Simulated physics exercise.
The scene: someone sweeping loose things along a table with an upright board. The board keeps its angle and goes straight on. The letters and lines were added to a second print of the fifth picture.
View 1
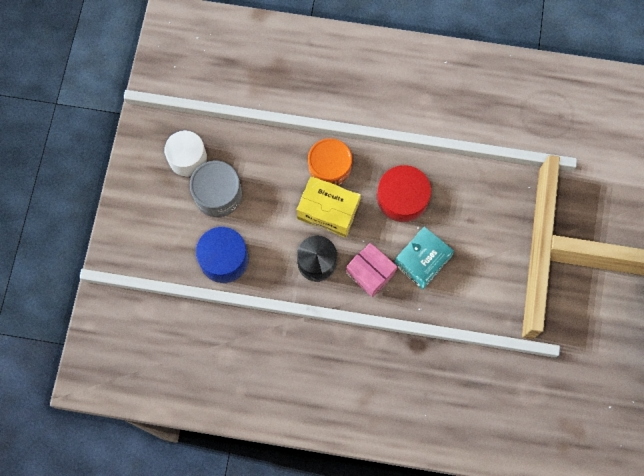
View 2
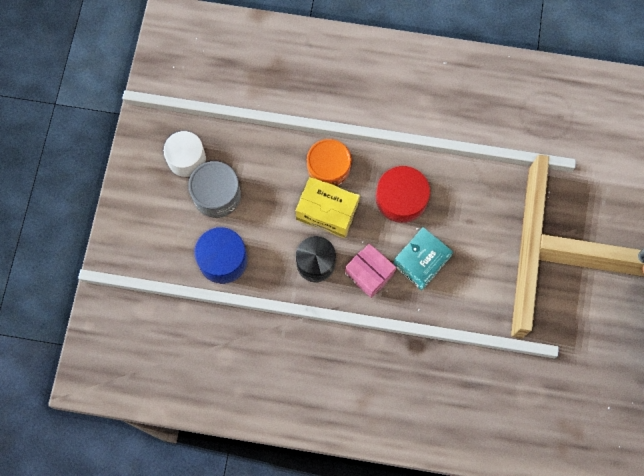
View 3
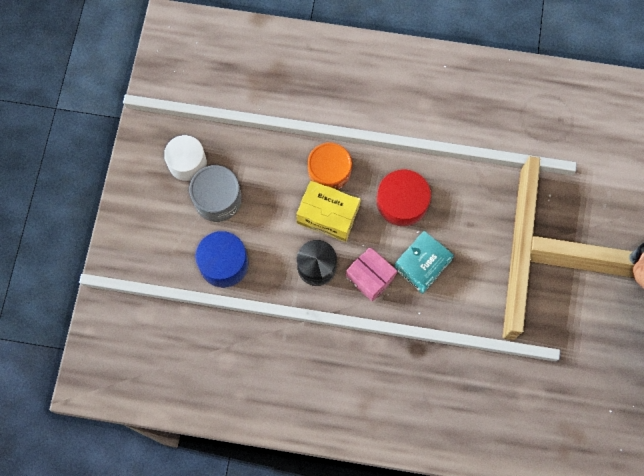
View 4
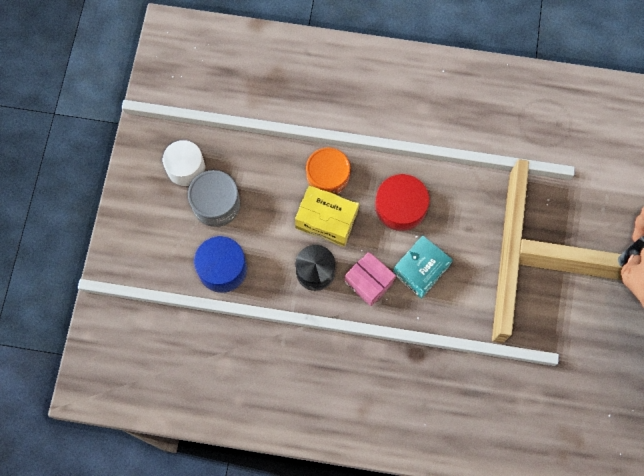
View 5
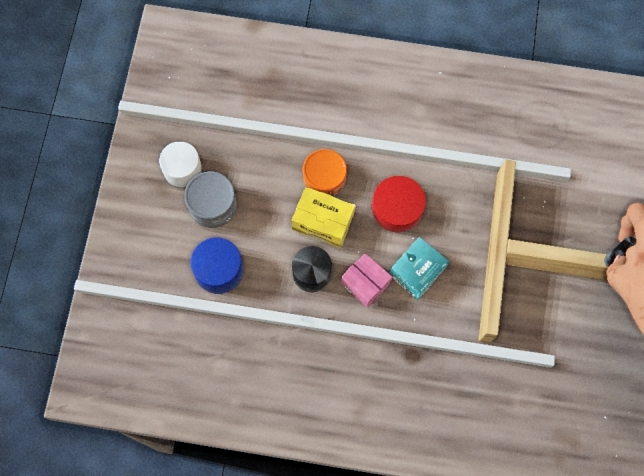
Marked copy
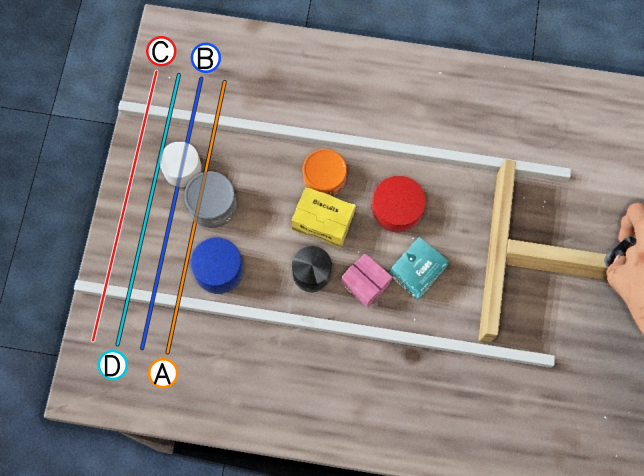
Wooden T-shaped board sliding slowly left between two pale rails, a hand coming into view on its handle, colourful containers sitting untouched.
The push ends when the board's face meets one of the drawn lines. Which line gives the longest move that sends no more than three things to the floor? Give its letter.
No farther than B.
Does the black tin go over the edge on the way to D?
Yes.
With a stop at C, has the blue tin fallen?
By then, yes.
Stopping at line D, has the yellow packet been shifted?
By then, yes.
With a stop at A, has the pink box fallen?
By then, no.
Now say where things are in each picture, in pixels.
The first frame shows yellow packet (328, 207); orange jar (330, 163); grey tub (216, 190).
The second frame shows board (535, 240); pink box (370, 271).
The third frame shows board (527, 241); red tin (404, 198).
The fourth frame shows board (515, 244); white tin (184, 163).
The fifth frame shows board (502, 245); yellow packet (323, 218); orange jar (325, 173); grey tub (211, 200).
On the marked copy, A at (197, 211); B at (173, 207); C at (126, 200); D at (150, 204).
Taking B. A third of the way, board (381, 226); orange jar (314, 168); pink box (347, 284).
Two thirds of the way, board (264, 208); grey tub (138, 206); white tin (175, 165).
When it is over, board (173, 194); grey tub over the edge; blue tin over the edge; three fallen.
As for the rest, A is within the limit but short; C drops six; D drops six.
